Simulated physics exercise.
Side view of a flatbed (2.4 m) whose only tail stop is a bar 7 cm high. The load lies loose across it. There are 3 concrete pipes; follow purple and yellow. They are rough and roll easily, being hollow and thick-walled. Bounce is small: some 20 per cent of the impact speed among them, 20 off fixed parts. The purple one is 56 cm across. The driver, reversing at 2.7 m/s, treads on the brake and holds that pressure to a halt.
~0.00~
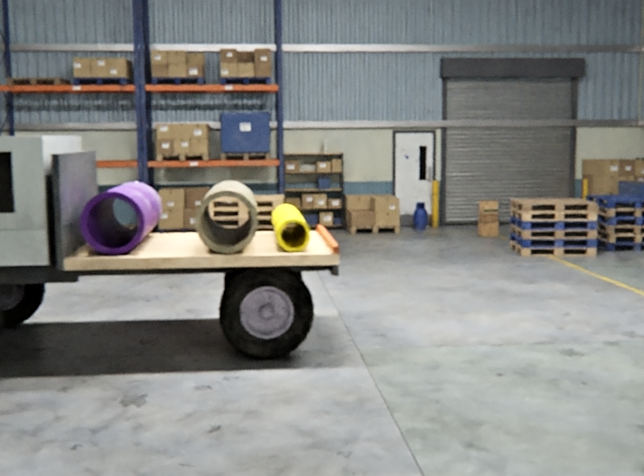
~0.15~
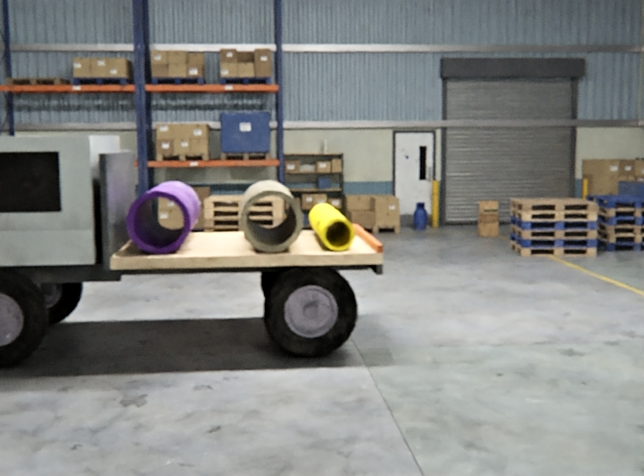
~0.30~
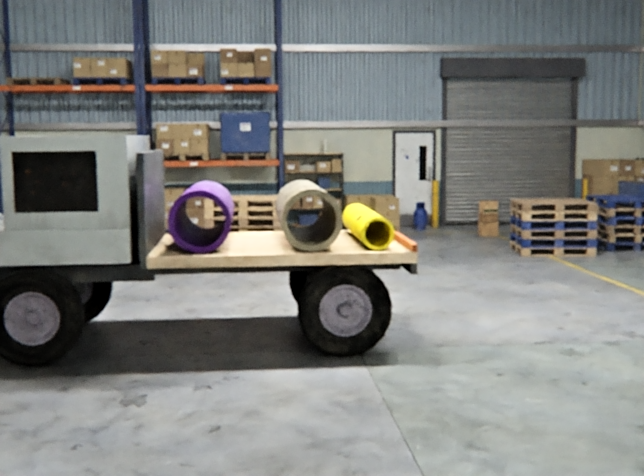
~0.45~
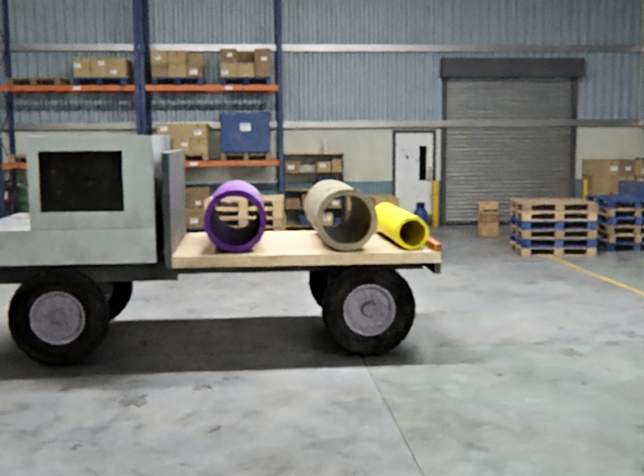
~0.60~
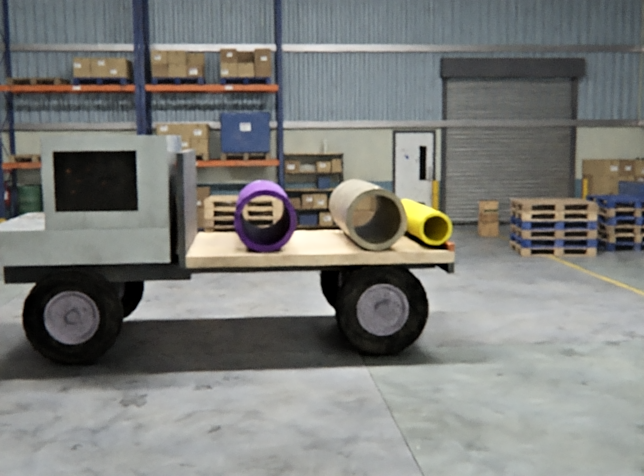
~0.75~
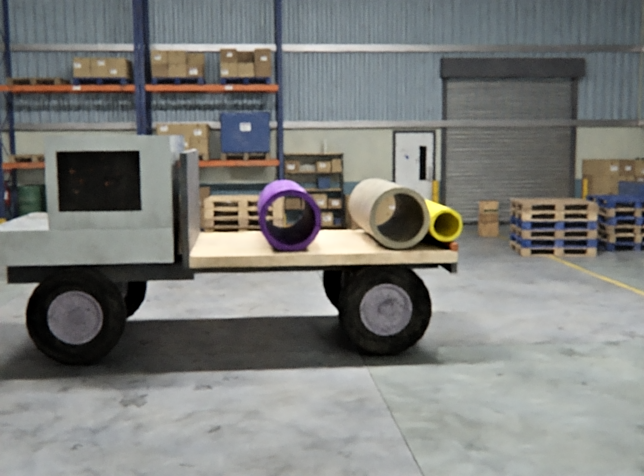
The clip shows a gray flatbed truck backing to the right across a warehouse floor and slowing to a standstill, while the purple, gray and yellow pipes on its bed roll rightward toward the tail end.
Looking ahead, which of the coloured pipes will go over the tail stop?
The purple pipe is held by the bed, the yellow goes over the tail.
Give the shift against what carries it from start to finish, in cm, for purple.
Purple 110.
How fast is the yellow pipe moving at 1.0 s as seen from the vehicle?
About 0.7 m/s.
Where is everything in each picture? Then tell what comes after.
In the first picture, purple (112, 224), yellow (294, 235); tail bar at (336, 250); speed 2.7 m/s; 3 of the 3 make up the bottom layer on the bed.
In the second picture, purple (158, 223), yellow (338, 234); tail bar at (380, 249); speed 2.4 m/s.
In the third picture, purple (199, 222), yellow (378, 234); tail bar at (415, 248); speed 1.7 m/s.
In the fourth picture, purple (235, 222), yellow (412, 233); tail bar at (439, 248); speed 1.1 m/s.
In the fifth picture, purple (266, 221), yellow (436, 229); tail bar at (452, 248); speed 0.5 m/s.
In the sixth picture, purple (291, 221), yellow (446, 225); tail bar at (455, 248); speed 0.0 m/s.
Then, 1.0 s in, purple is on the bed, 110 cm from the bar, rolling towards it; yellow is going over the tail; 1 of 3 is off.
Then, 1.1 s in, purple is on the bed, 95 cm from the bar, rolling towards it; yellow is going over the tail; 1 of 3 is off.
Then, 1.2 s in, purple is on the bed, 80 cm from the bar, rolling towards it; yellow is going over the tail; 1 of 3 is off.
Then, 1.3 s in, purple is in the air, 75 cm from the bar, rolling away from it; yellow is going over the tail; 1 of 3 is off.
In the end (2.1 s), purple is on the bed, 80 cm from the bar; yellow is over the tail and down; 1 of 3 is off.
